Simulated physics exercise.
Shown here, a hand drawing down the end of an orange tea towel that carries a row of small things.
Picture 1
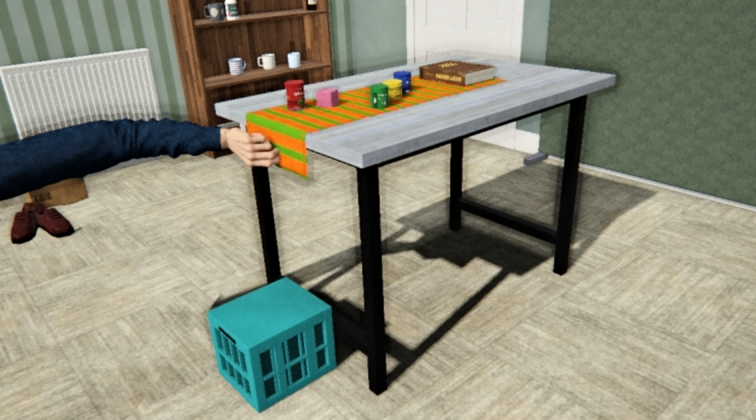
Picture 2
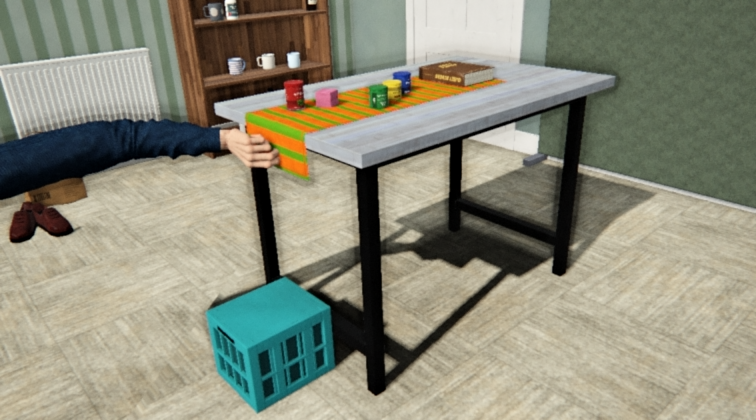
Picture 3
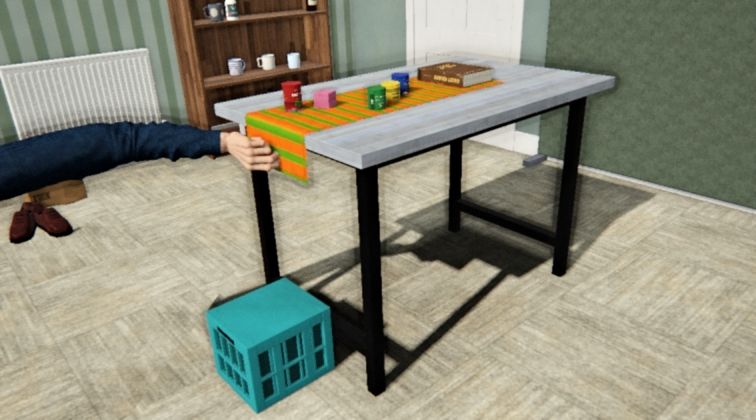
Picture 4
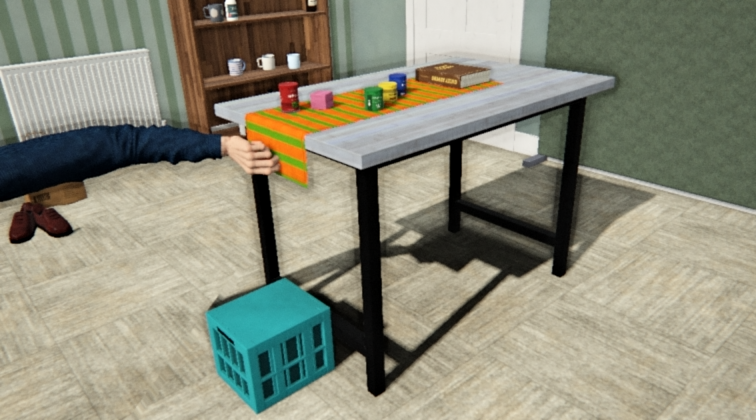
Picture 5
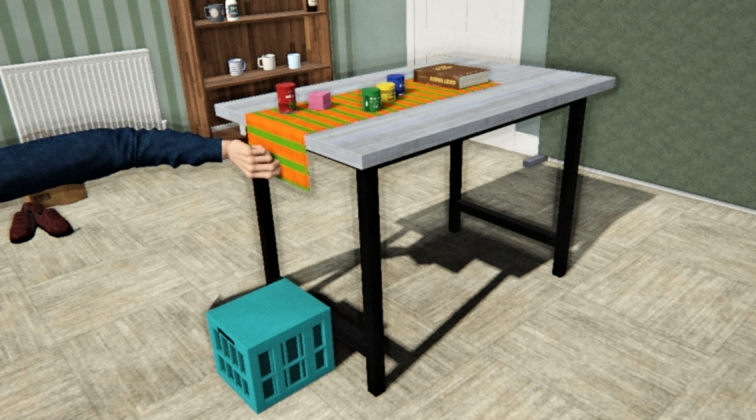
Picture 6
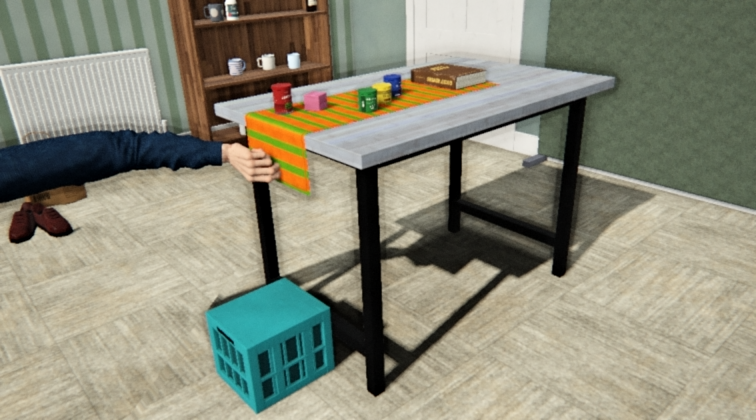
A hand draws the end of an orange and green striped cloth slowly down over the table's edge, and the red can, pink cube, green, yellow and blue pots and a brown book shift slightly left with it.
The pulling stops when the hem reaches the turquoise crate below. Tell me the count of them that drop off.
The count is four.
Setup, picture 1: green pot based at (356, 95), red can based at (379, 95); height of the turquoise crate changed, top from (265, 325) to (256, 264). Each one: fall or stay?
Green pot stays, red can stays.
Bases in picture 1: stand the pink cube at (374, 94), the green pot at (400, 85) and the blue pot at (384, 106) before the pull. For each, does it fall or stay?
For the pink cube it's falling, for the green pot it's staying, for the blue pot it's falling.
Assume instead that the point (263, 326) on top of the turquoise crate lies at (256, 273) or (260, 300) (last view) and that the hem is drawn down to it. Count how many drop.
Respectively 2 and 3.
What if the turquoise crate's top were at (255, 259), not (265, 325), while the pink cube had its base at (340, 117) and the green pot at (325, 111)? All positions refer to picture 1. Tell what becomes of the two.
Pink cube is gone, green pot is gone.
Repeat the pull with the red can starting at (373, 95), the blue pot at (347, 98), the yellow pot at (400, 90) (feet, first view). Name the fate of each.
Briefly: Red can drops; blue pot drops; yellow pot stays.
Soon after, hem near (282, 224); red can gone.
Then, hem near (286, 274); red can, pink cube and green pot gone.
Further on, hem on the crate; red can, pink cube, green pot and yellow pot gone.
At rest, hem on the crate; red can, pink cube, green pot and yellow pot gone. The desk loses four.
